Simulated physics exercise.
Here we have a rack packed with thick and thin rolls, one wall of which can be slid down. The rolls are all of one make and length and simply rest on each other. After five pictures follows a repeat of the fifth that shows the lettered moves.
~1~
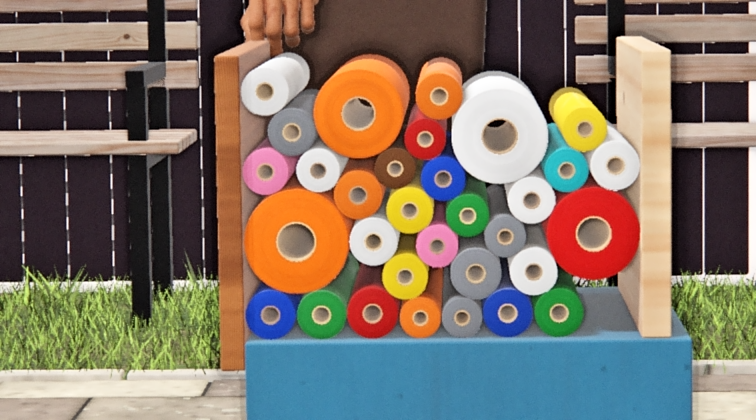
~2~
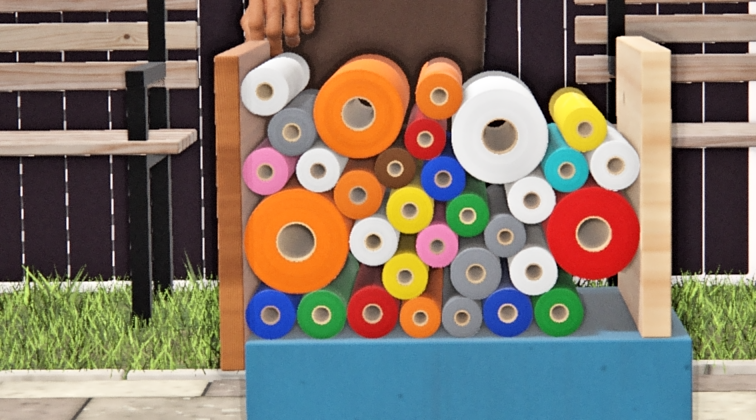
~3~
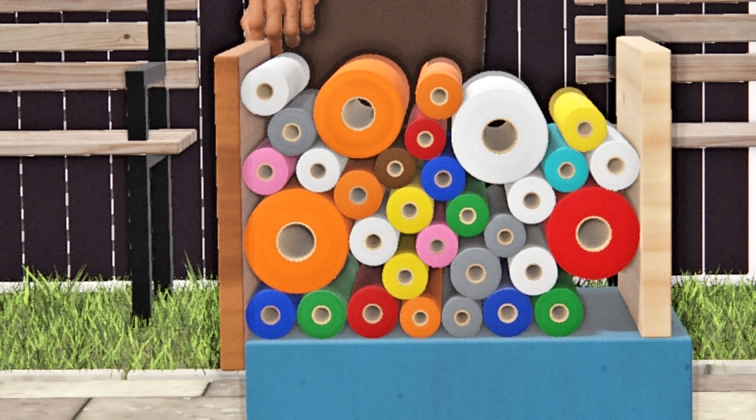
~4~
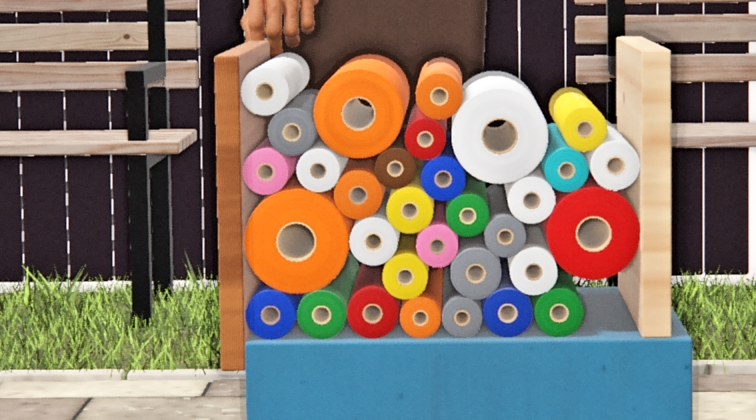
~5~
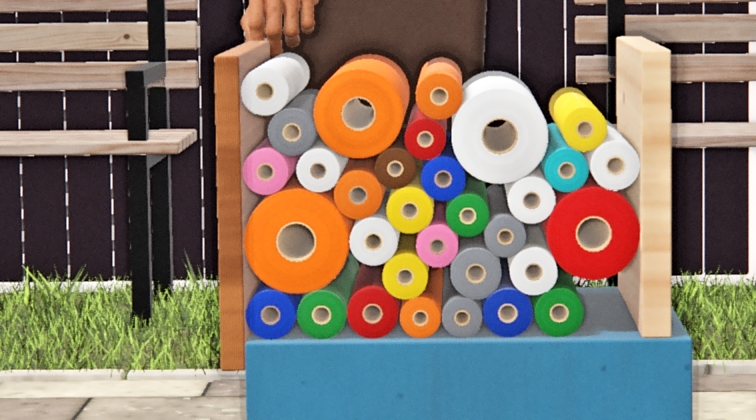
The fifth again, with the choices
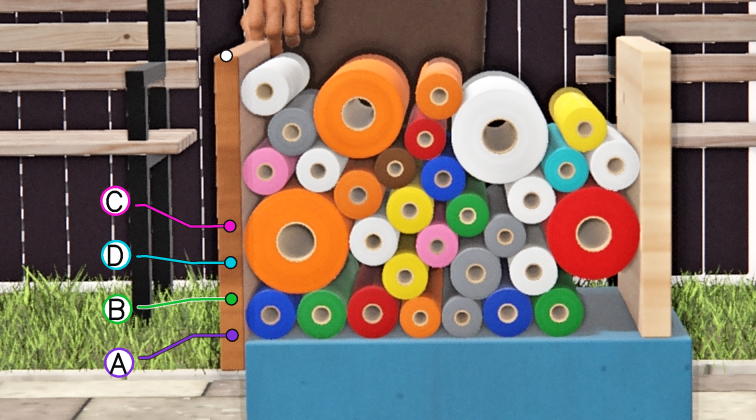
Colourful thick and thin rolls resting motionless in a rack with wooden side boards on a blue base, a hand staying still behind.
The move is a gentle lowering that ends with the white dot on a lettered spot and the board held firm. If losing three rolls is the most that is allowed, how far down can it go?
Down to D.
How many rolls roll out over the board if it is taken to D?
The count is three.
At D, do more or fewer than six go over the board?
At D, fewer than six.
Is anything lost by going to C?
Yes.
On the marked copy, A at (232, 335); B at (231, 299); C at (230, 226); D at (230, 262); the white dot at (226, 56).
With D. Early on, top of the board (242, 147).
Further on, top of the board (244, 250).
At the end, top of the board (244, 261), three out over the board.
As for the rest, A more than three out over the board; B four out over the board; C three out over the board.
